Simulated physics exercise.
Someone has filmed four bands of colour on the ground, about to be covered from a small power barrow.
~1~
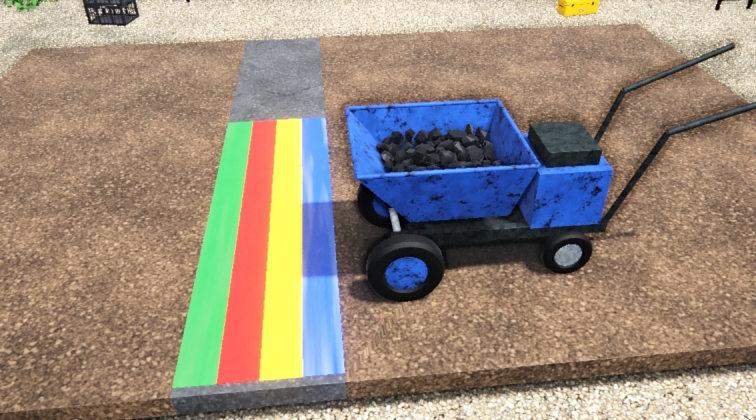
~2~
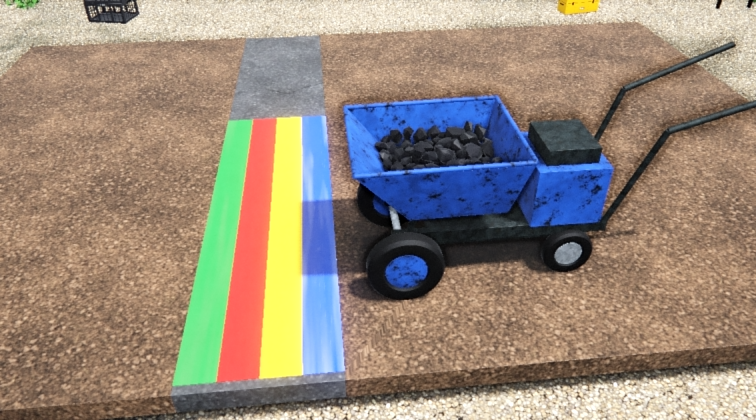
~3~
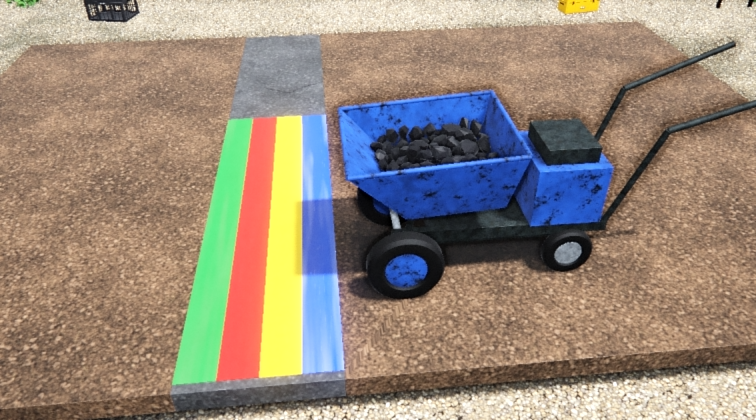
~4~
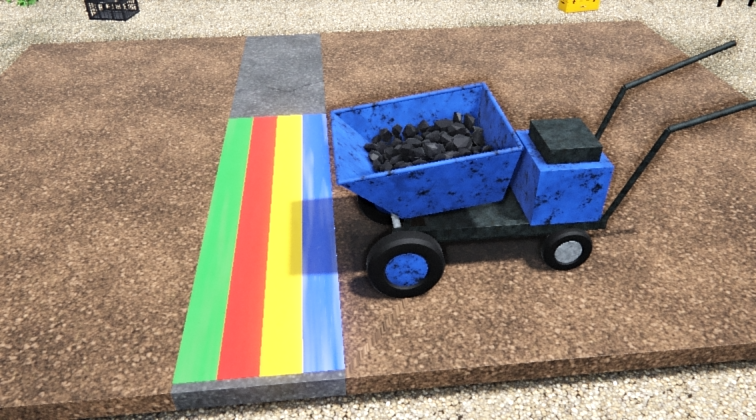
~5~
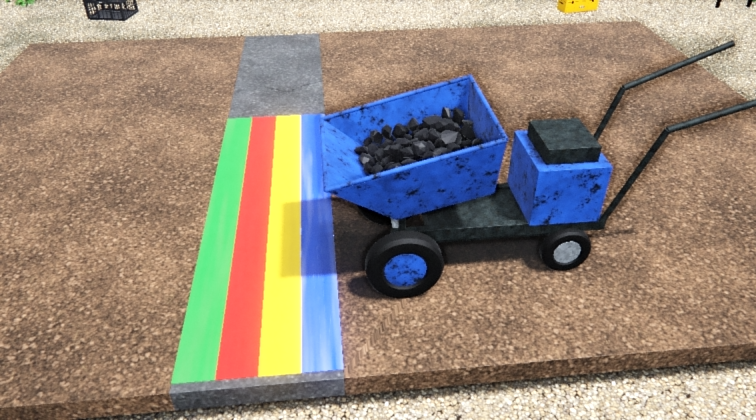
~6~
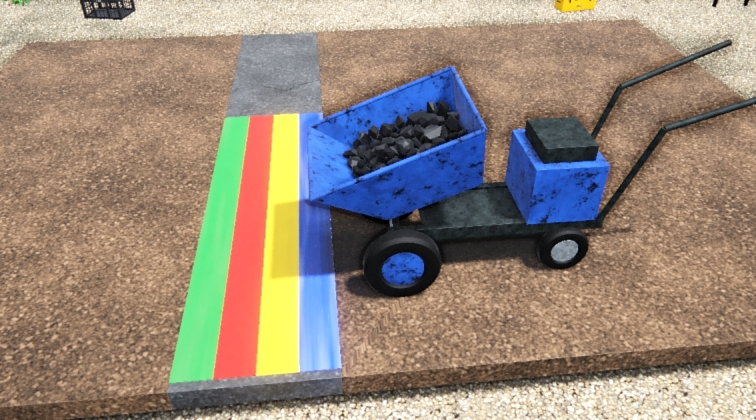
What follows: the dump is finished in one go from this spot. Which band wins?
Most covered: The red band.
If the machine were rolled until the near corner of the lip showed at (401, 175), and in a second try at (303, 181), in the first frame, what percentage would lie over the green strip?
Roughly 10 per cent, and 30 per cent.
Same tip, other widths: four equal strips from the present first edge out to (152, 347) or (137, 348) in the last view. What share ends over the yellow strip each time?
First some 20, then 30 per cent.
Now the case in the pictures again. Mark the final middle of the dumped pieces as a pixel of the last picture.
Roughly at (238, 261).
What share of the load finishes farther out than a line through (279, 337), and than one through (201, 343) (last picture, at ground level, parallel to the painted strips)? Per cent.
The first gives 80 %, the second 20 %.
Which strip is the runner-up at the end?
Next in line is that green strip.
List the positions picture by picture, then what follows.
The first frame shows lip of the skip at (357, 178), level; top of the load at (447, 145), lumps of coal; blue strip at (322, 333); yellow strip at (282, 337); red strip at (242, 340); green strip at (202, 343).
The second frame shows lip of the skip at (355, 177), tipped barely; top of the load at (445, 143).
The third frame shows lip of the skip at (348, 179), tipped barely; top of the load at (447, 156).
The fourth frame shows lip of the skip at (339, 183), tipped a little; top of the load at (453, 147).
The fifth frame shows lip of the skip at (326, 190), tipped clearly; top of the load at (442, 143).
The sixth frame shows lip of the skip at (311, 199), tipped clearly; top of the load at (441, 136); blue strip at (319, 329); yellow strip at (279, 332); red strip at (239, 335); green strip at (198, 338).
Soon, skip tipped steeply; all in the skip.
A while on, skip tipped right over; about two thirds in the skip; a small part over the yellow strip; about a quarter over the red strip; a stray few over the green strip.
Towards the end, skip tipped right over; about a quarter in the skip; a small part over the yellow strip; about a third over the red strip; about a quarter over the green strip; a small part off the paint.
Finally, skip tipped right over; about a quarter in the skip; none over the blue strip; a small part over the yellow strip; about a third over the red strip; about a quarter over the green strip; a small part off the paint.
